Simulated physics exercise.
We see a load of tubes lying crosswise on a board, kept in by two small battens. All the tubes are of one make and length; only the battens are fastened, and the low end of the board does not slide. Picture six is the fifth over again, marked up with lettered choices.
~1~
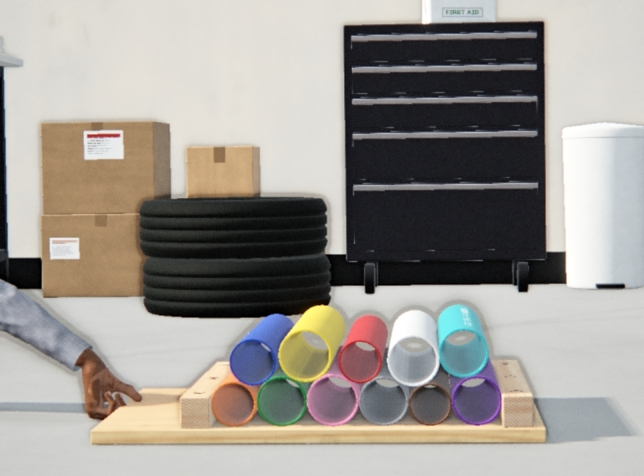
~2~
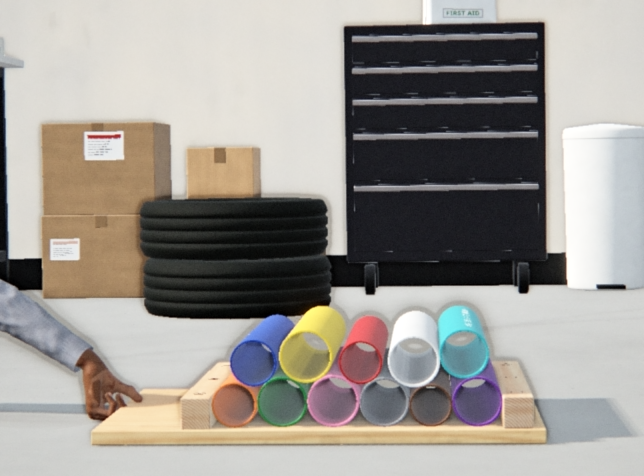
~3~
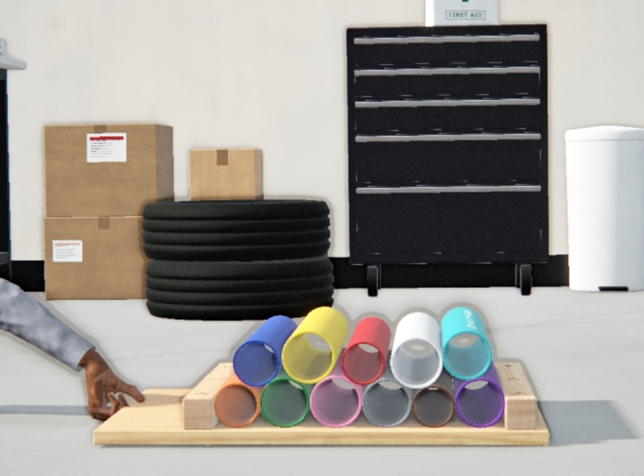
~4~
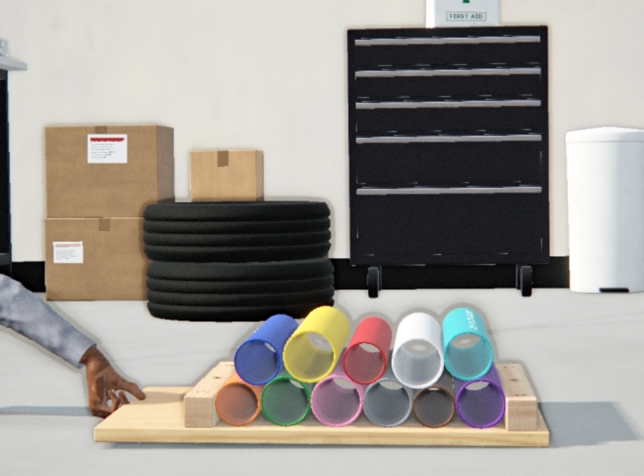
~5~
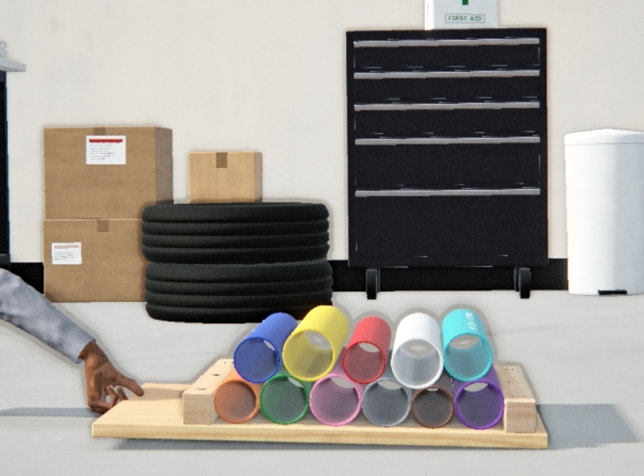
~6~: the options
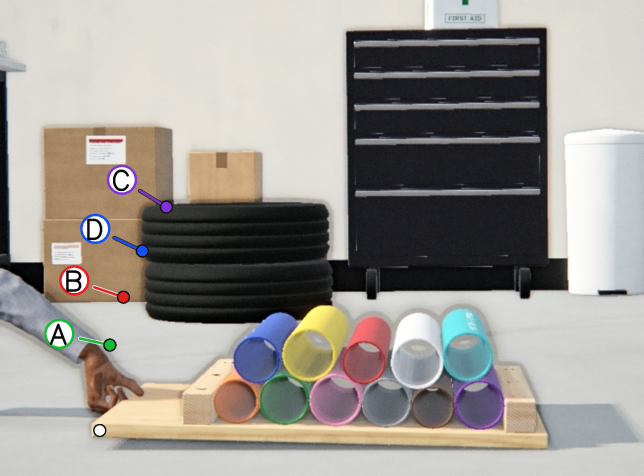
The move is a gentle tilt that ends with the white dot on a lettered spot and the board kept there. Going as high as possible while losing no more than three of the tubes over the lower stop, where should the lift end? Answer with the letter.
Up to D.
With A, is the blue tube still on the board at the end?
Yes, with A.
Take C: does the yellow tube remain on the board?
No, with C.
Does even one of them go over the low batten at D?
Yes, at D.
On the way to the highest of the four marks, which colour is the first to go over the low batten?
The turquoise one.
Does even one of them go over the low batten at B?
Yes.
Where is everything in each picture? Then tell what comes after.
In the first frame, purple tube (477, 401); white tube (413, 361); blue tube (253, 362).
In the second frame, blue tube (253, 363); turquoise tube (464, 354).
In the third frame, board (329, 400); orange tube (237, 405); blue tube (256, 363); pink tube (336, 402).
In the fourth frame, board (329, 400); orange tube (237, 403); green tube (286, 401).
In the fifth frame, board (328, 399); orange tube (236, 401); green tube (285, 400).
On the marked copy, A at (110, 345); B at (124, 297); C at (167, 207); D at (142, 251); the white dot at (100, 431).
Following D. Soon after the start, board at 16°.
Later, board at 26°.
In the end, board at 26°, two over the low batten (white, turquoise).
As for the rest, A none over the low batten; B one over the low batten (turquoise); C four over the low batten (white, turquoise, red, yellow).
